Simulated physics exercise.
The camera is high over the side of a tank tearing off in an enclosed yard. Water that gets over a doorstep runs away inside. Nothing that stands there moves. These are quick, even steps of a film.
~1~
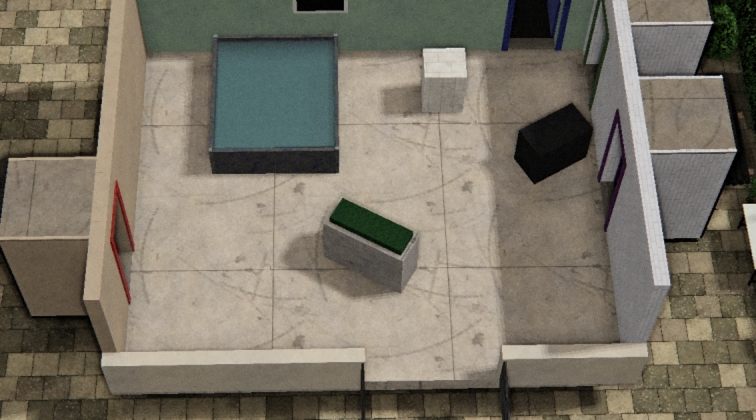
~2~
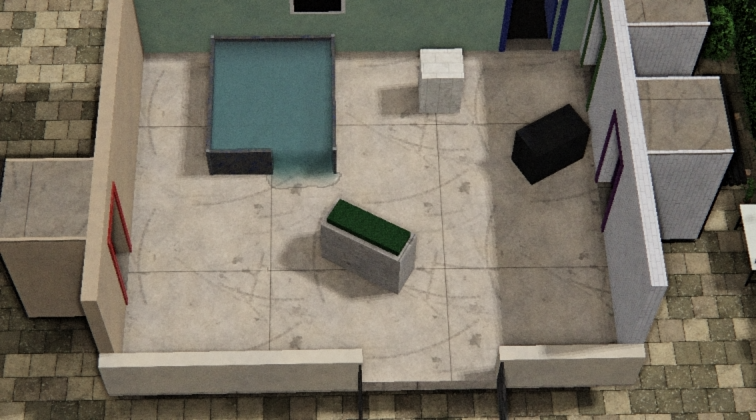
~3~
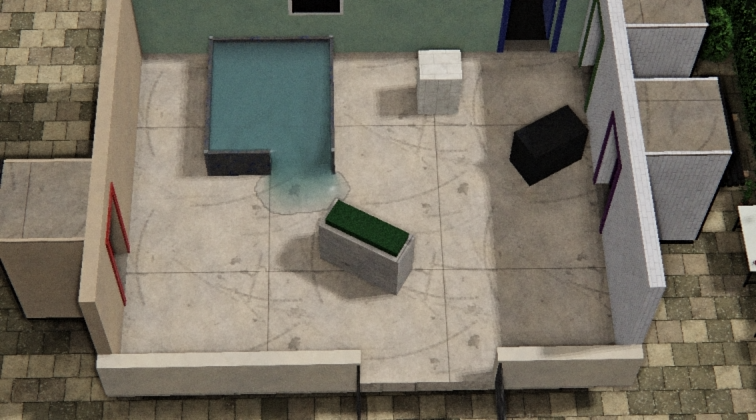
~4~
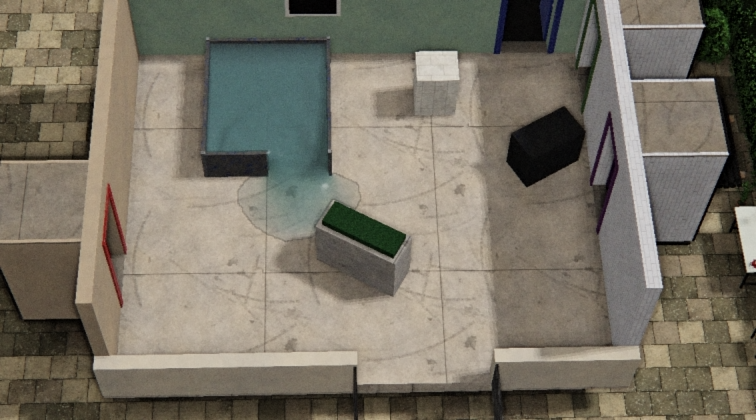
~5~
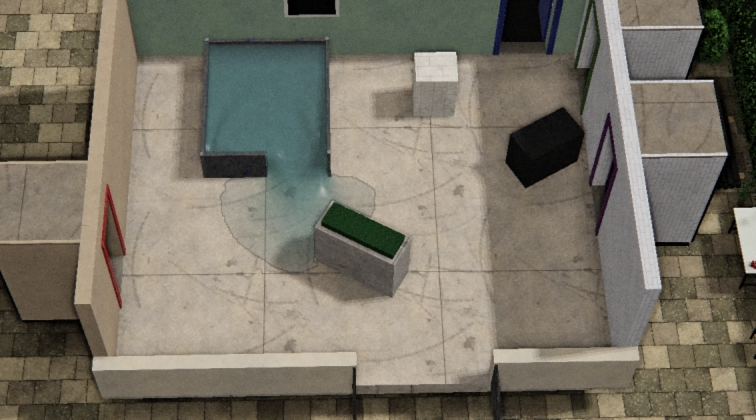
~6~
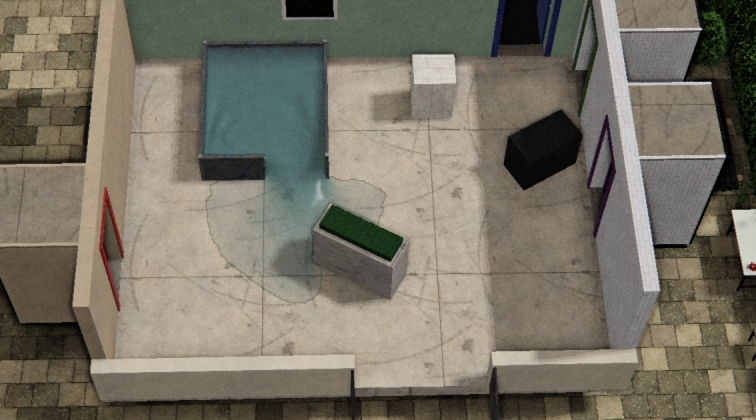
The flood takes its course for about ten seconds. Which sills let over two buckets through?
In the end: The red door lets in a lot; the purple door lets in a lot; the green door admits no more than that; the blue door admits no more than that.
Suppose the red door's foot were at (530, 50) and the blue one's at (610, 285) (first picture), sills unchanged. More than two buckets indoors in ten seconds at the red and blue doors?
One by one: Red door holds; blue door takes more.
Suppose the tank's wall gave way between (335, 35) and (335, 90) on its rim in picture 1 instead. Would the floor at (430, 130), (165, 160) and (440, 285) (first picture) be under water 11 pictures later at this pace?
In that order: Under water, clear, free of water.
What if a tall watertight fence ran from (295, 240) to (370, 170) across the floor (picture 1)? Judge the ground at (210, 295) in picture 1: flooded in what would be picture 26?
Answer: Under water.
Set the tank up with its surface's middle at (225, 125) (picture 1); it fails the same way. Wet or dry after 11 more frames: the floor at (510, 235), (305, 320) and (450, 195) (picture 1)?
As listed: Free of water, covered, clear.
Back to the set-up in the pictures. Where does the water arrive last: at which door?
That is the blue one.
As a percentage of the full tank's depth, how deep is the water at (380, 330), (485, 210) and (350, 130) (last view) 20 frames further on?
In turn 6, 2 and 0 in a hundred.
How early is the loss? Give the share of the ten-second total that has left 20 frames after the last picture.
I make it 5 per cent.
A moment on, water covers 20 % of the floor; the red door not reached, the purple door not reached, the green door not reached, the blue door not reached.
Next, water covers 30 % of the floor; the red door not reached, the purple door not reached, the green door not reached, the blue door not reached.
Then, water covers 50 % of the floor; the red door wet at the sill, nothing in, the purple door wet at the sill, nothing in, the green door not reached, the blue door not reached.
Later, water covers 70 % of the floor; the red door over two buckets in, the purple door under two buckets in, the green door wet at the sill, nothing in, the blue door not reached.
In the end, water covers 80 % of the floor; the red door over two buckets in, the purple door over two buckets in, the green door wet at the sill, nothing in, the blue door wet at the sill, nothing in.
